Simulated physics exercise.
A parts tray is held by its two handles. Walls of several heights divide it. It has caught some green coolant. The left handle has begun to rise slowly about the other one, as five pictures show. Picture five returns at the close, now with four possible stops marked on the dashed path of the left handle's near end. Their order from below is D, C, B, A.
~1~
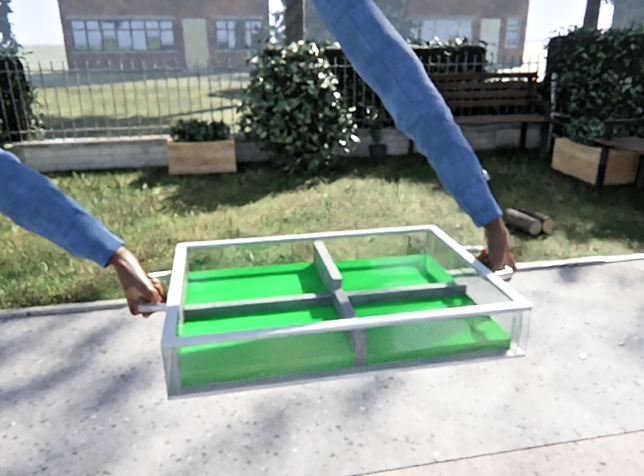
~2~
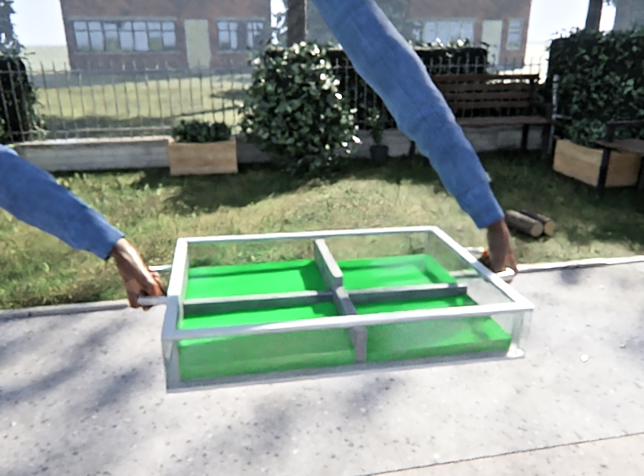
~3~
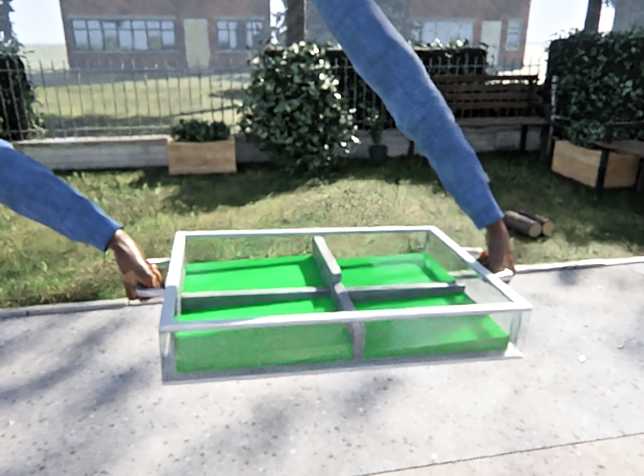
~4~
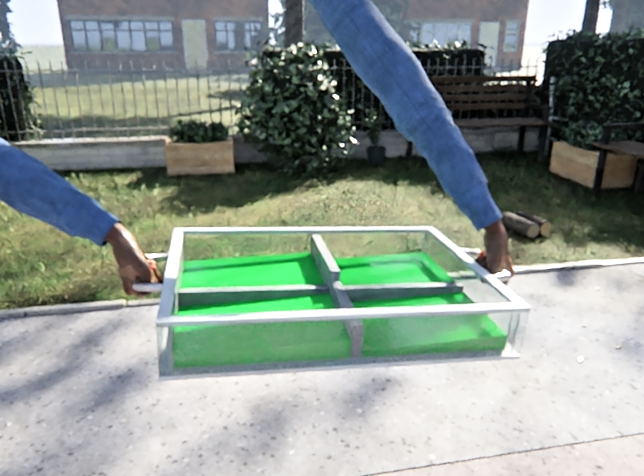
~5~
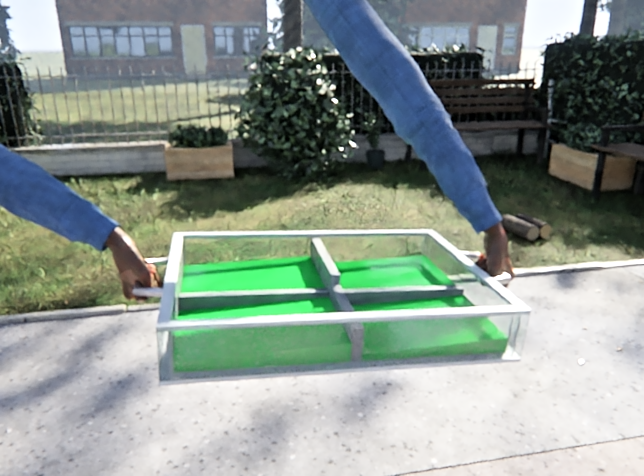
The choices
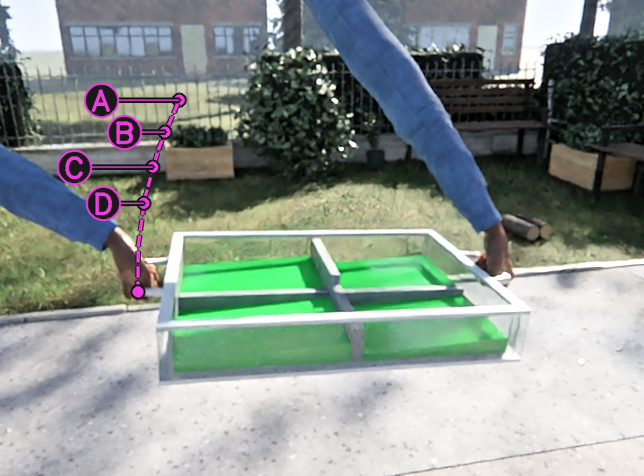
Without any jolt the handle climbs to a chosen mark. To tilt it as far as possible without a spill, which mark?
C.
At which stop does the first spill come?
It is B.
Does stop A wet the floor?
Yes, that goes wrong.
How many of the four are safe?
Two of them.
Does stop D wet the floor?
No, that is safe.
On the marked copy, A at (179, 100); B at (164, 132); C at (152, 167); D at (143, 203).
For stop A, about 27 % goes over the rim.
For stop B, about 12 % goes over the rim.
For stop C, nothing spills; the back right bay holds the most.
For stop D, nothing spills; the back right bay holds the most.
